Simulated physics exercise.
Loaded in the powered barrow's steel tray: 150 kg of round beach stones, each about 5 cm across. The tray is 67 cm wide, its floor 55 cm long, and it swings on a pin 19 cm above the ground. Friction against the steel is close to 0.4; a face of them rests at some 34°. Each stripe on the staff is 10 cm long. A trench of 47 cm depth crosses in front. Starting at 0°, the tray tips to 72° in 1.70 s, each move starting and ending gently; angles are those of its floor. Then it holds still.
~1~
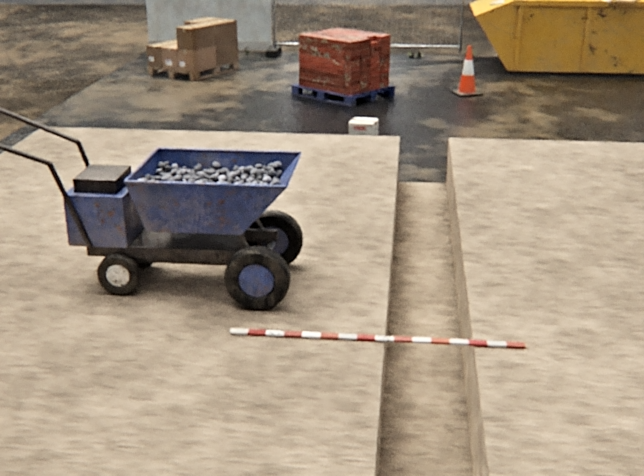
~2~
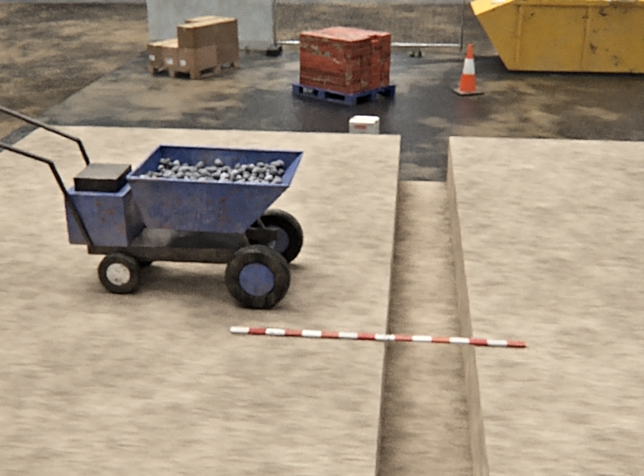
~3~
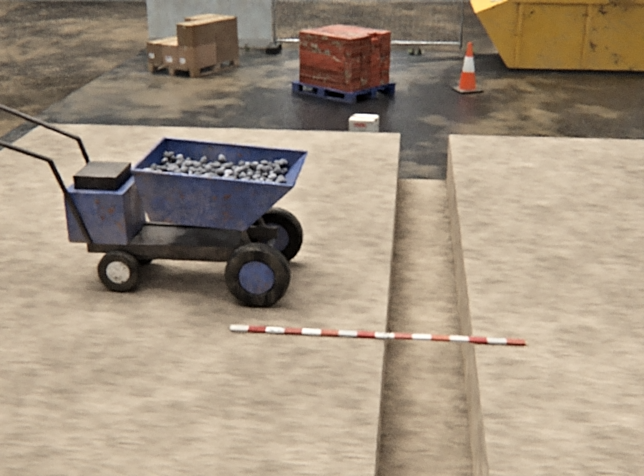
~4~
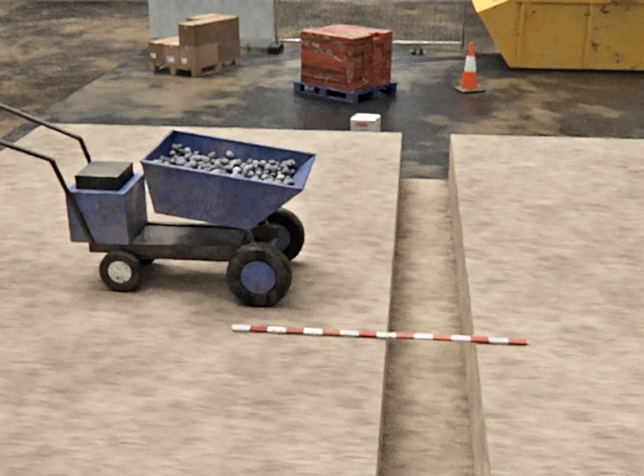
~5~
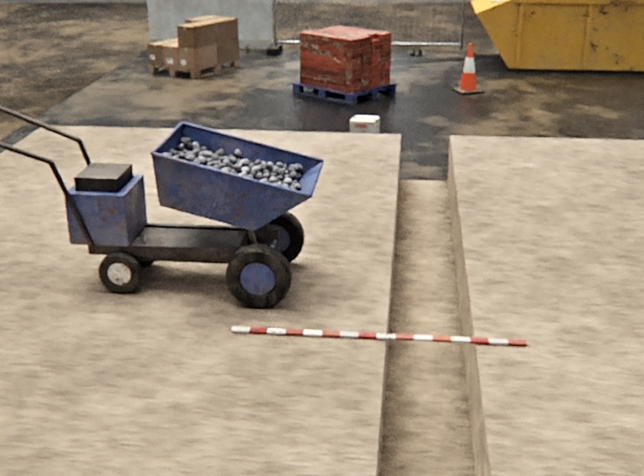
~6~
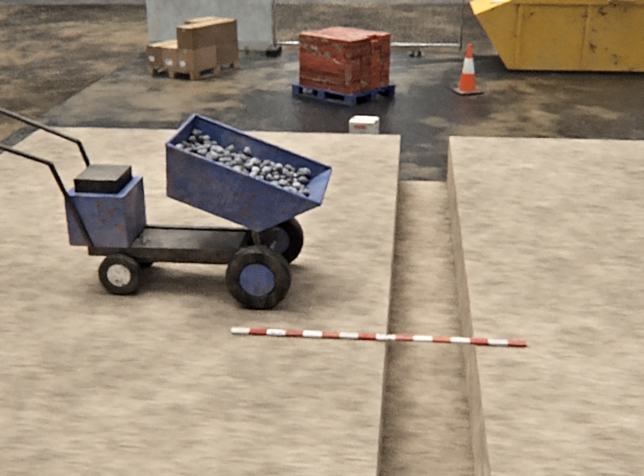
Blue powered barrow standing beside a trench, its stone-filled tray slowly tilting toward the right as the rear end lifts.
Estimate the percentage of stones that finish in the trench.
Roughly 97 per cent ends in the trench.
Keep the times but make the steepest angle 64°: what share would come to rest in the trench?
It would be near 95 per cent.
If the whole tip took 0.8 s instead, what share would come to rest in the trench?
It would be near 100 per cent.
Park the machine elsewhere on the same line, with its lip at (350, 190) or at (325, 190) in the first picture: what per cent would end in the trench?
Near 75 per cent from the first place, 100 from the second.
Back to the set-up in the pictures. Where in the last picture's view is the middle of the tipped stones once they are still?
Near (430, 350).
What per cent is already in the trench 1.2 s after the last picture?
Some 55 per cent.
Then, 0.7 s after the last picture the floor is at 61°, 99 % in the tray, 1 % short of the trench; the foremost stones are at (371, 248).
Then, 1.2 s after the last picture the floor is at 72°, 34 % in the tray, 9 % short of the trench, 56 % in the trench; the foremost stones are at (462, 364).
Then, 1.6 s after the last picture the floor is at 72°, 9 % in the tray, 7 % short of the trench, 84 % in the trench; the foremost stones are at (460, 340).
Then, 3.5 s after the last picture the floor is at 72°, 0 % in the tray, 3 % short of the trench, 97 % in the trench; the foremost stones are at (461, 342).
